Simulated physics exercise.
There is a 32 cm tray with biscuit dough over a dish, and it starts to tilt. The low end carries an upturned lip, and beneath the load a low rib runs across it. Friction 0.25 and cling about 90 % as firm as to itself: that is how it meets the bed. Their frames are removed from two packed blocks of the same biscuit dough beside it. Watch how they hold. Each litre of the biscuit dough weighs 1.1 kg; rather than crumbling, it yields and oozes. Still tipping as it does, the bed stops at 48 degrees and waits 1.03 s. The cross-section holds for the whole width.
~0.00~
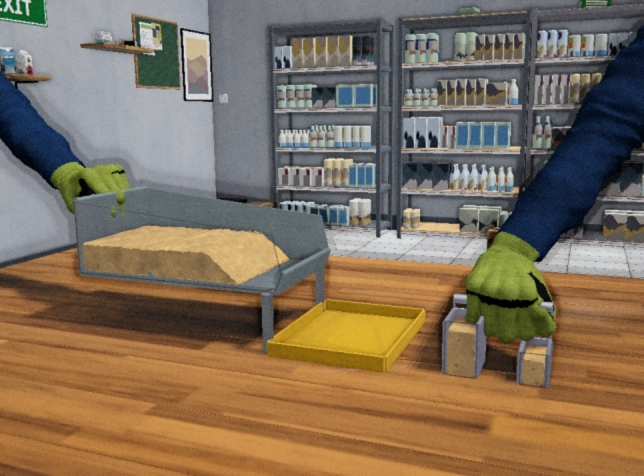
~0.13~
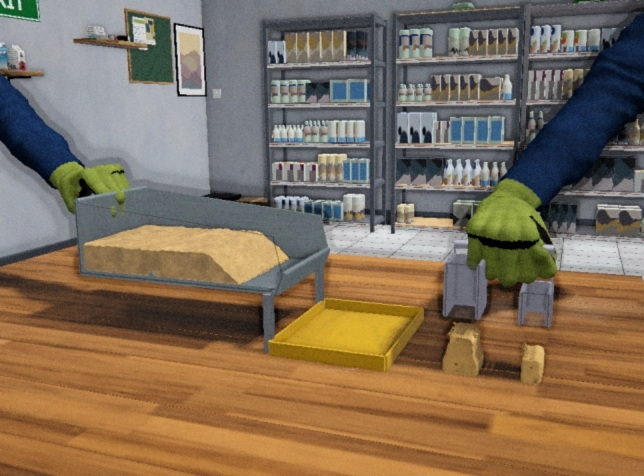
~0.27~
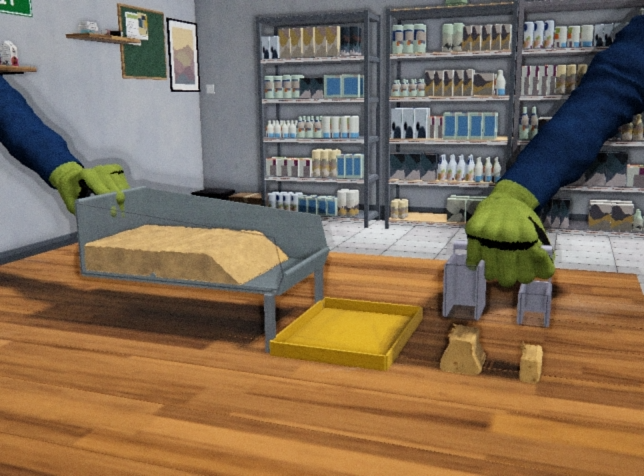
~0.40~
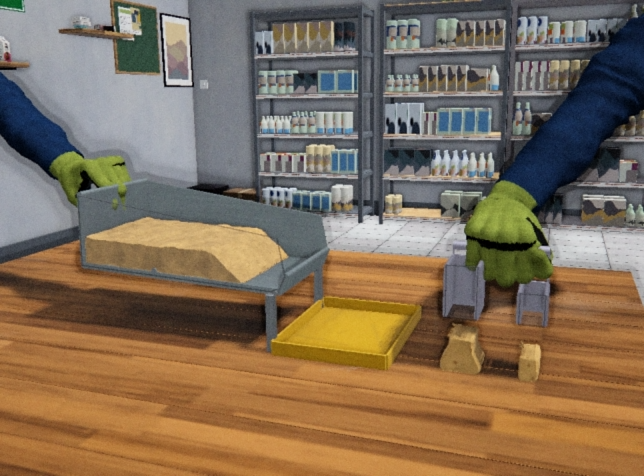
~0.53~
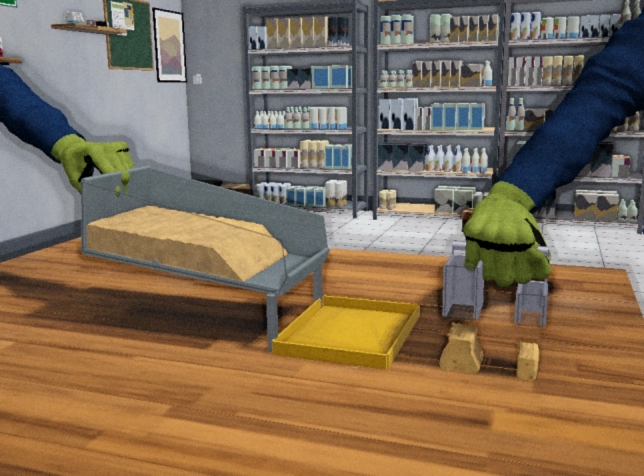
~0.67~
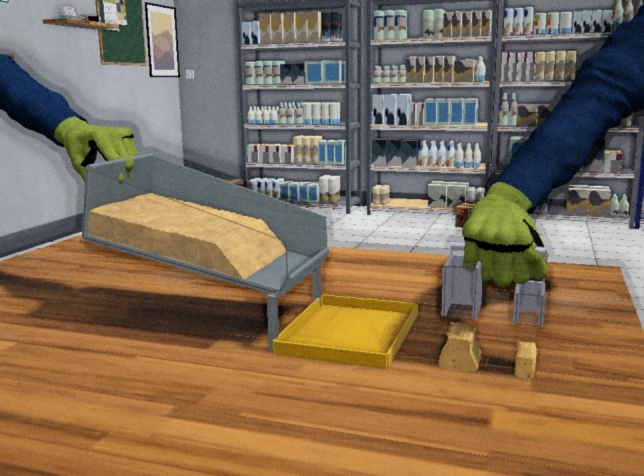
The clip opens on a grey tray of tan dough above a yellow dish on a wooden table, with green-gloved hands at the tray and two small moulds. The right hand lifts the moulds off two dough blocks, the taller sagging slightly, then the left hand raises the tray's left end, tilting it gently.
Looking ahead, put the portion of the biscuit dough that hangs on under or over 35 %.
The result sits past the 35 % mark.
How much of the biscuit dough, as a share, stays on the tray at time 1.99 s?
Roughly 60 per cent.
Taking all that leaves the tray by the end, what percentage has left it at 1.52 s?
Close to 0 in a hundred.
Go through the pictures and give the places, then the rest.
In the first picture, top of the high end at (78, 201), tilt 0 degrees; front end of the biscuit dough at (237, 282); test blocks 5.9 cm, 3.2 cm high (left to right).
In the second picture, top of the high end at (79, 202), tilt 0 degrees; front end of the biscuit dough at (238, 282); test blocks 5.0 cm, 3.2 cm high (left to right).
In the third picture, top of the high end at (79, 203), tilt 0 degrees; front end of the biscuit dough at (239, 283); test blocks 4.7 cm, 3.2 cm high (left to right).
In the fourth picture, top of the high end at (82, 195), tilt 2 degrees; front end of the biscuit dough at (240, 282); test blocks 4.7 cm, 3.2 cm high (left to right).
In the fifth picture, top of the high end at (86, 182), tilt 6 degrees; front end of the biscuit dough at (241, 278); test blocks 4.7 cm, 3.2 cm high (left to right).
In the sixth picture, top of the high end at (91, 168), tilt 11 degrees; front end of the biscuit dough at (243, 276); test blocks 4.7 cm, 3.2 cm high (left to right).
By 1.06 s, the tilt is 23 degrees and 100 % is on the bed.
By 1.52 s, the tilt is 37 degrees and 100 % is on the bed.
By 1.99 s, the tilt is 48 degrees and 59 % is on the bed.
By 2.45 s, the tilt is 48 degrees and 51 % is on the bed.
By 2.97 s, at the end, the tilt is 48 degrees and 51 % is on the bed.
